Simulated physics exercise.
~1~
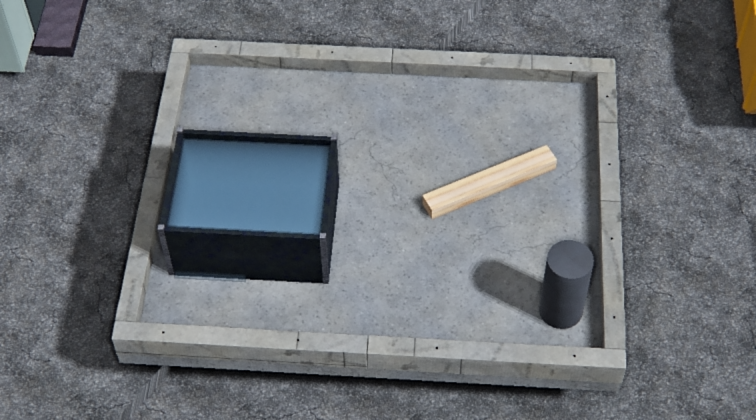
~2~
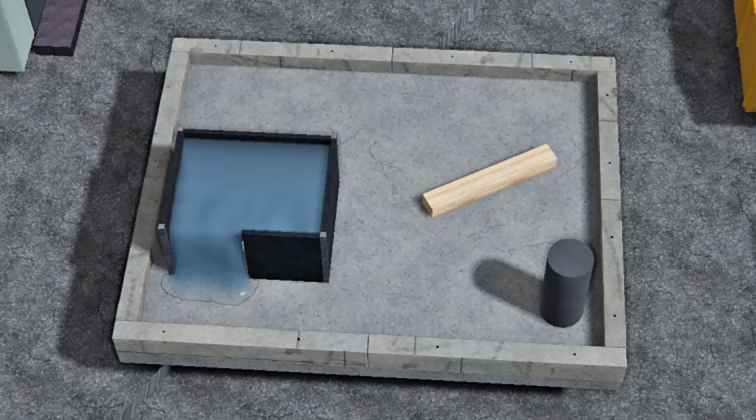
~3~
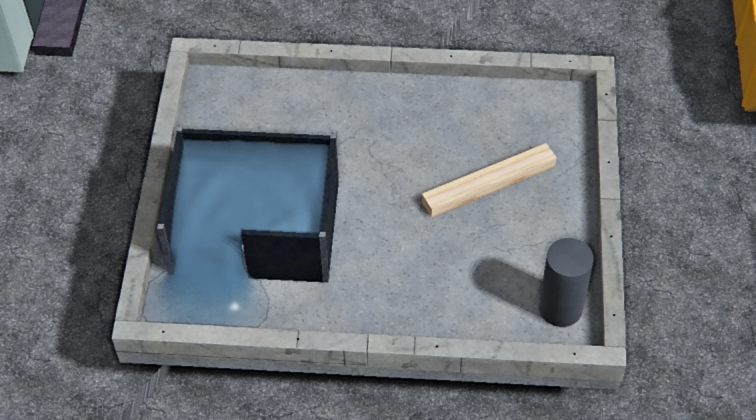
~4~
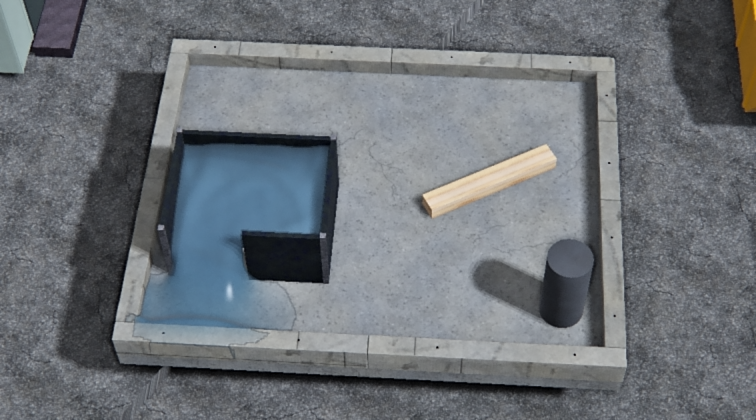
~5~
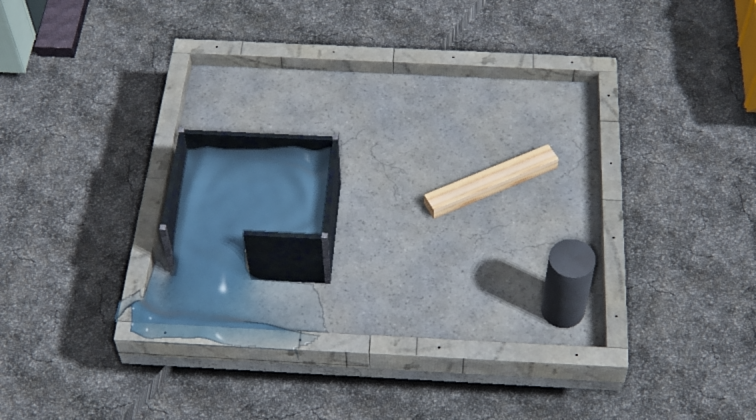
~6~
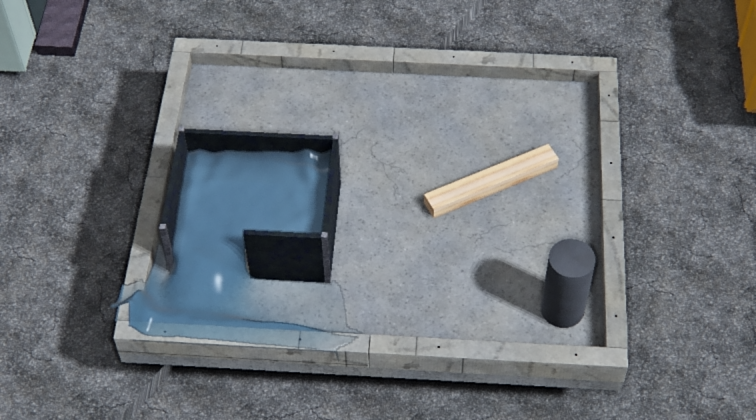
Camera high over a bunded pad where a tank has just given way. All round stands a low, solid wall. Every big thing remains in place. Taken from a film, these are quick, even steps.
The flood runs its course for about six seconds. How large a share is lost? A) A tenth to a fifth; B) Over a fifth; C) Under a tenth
B, over a fifth.
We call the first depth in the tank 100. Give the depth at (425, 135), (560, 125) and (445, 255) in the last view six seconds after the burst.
Respectively 8, 4 and 2 per cent.
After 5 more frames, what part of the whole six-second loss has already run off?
It comes to around 50 per cent.
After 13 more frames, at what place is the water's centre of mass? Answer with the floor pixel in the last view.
The water's centre sits above (276, 255).
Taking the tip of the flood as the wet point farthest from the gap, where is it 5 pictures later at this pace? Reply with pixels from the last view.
Close to (542, 353).
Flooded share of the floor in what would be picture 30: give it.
It should be close to 65 %.
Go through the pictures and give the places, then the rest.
In the first picture, still water in the open tank at (250, 187).
In the second picture, water pours out at (209, 255) and has run to (167, 278).
In the third picture, water pours out at (209, 259) and has run to a hidden place.
In the fourth picture, the front is at a hidden place, out from the gap at (210, 261).
In the fifth picture, water pours out at (212, 262) and has run to a hidden place.
In the sixth picture, the front is at a hidden place, out from the gap at (211, 260).
A moment on, water covers 15 % of the floor; the low wall has let 10 % over.
Next, water covers 25 % of the floor; the low wall has let 16 % over.
Then, water covers 45 % of the floor; the low wall has let 29 % over.
Later, water covers 55 % of the floor; the low wall has let 32 % over.
In the end, water covers 70 % of the floor; the low wall has let 33 % over.
